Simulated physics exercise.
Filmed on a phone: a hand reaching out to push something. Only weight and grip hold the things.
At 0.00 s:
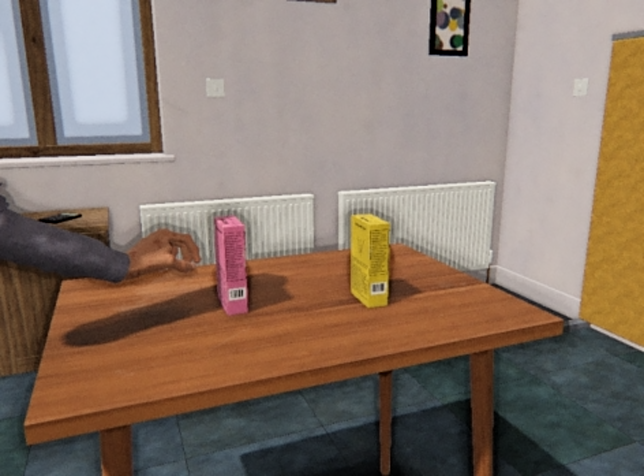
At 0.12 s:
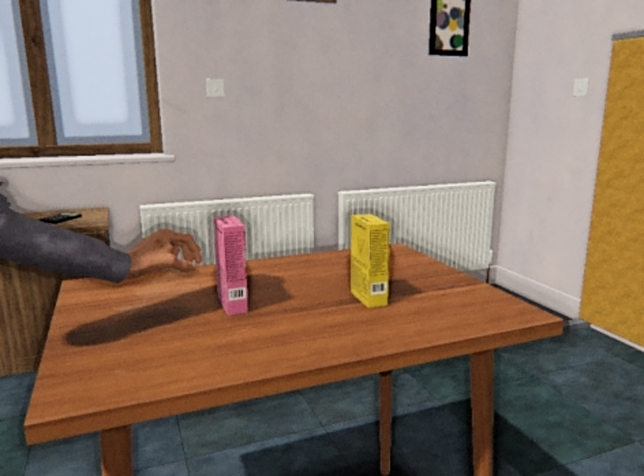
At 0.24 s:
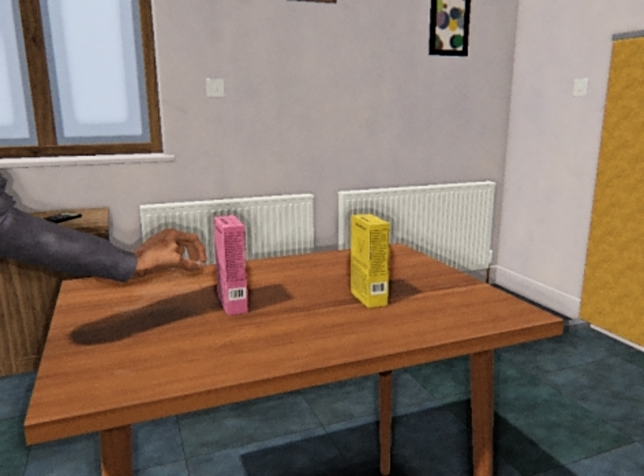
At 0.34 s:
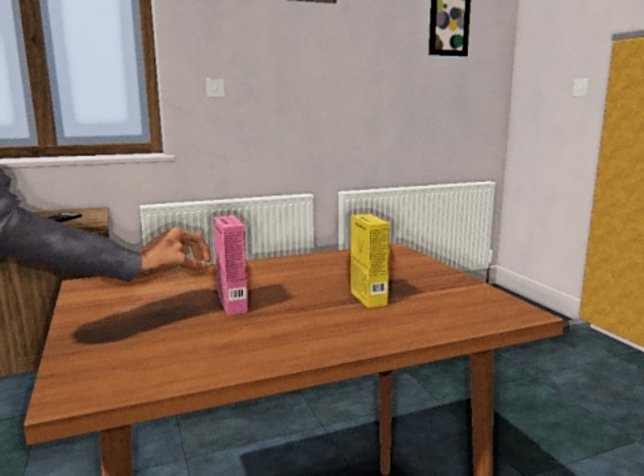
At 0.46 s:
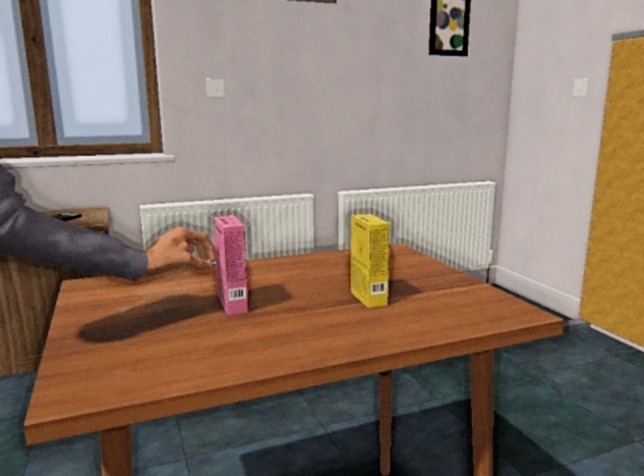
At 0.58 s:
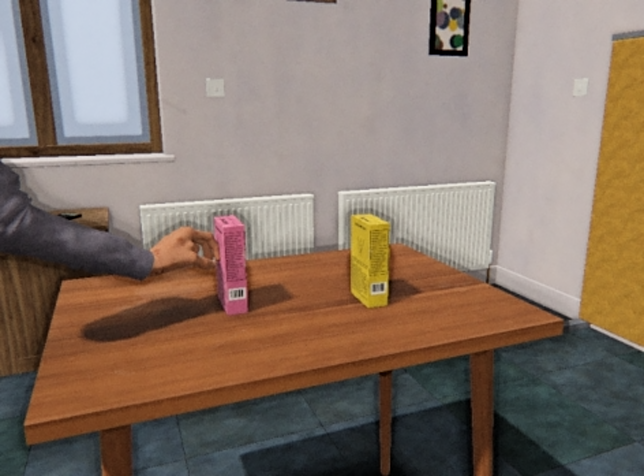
We see a pink packet and a yellow box standing on a wooden table while a hand in a grey sleeve moves slightly rightward from the left, closing the small gap to the pink packet; both objects stay still.
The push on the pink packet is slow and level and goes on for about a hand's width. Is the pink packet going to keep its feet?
The pink packet tips over.
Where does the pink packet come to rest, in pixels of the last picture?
Around (287, 289).
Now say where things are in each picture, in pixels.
In the first frame, pink packet (231, 264).
In the second frame, pink packet (231, 264).
In the third frame, pink packet (231, 264).
In the fourth frame, pink packet (231, 264).
In the fifth frame, pink packet (231, 264).
In the sixth frame, pink packet (231, 264).
By 1.08 s, pink packet tilted by 32° near (256, 262).
By 1.28 s, pink packet on its side near (287, 287).
When it is over (2.5 s), lying over on the table, pink packet. End places, in pixels of the last picture, pink packet near (287, 289).
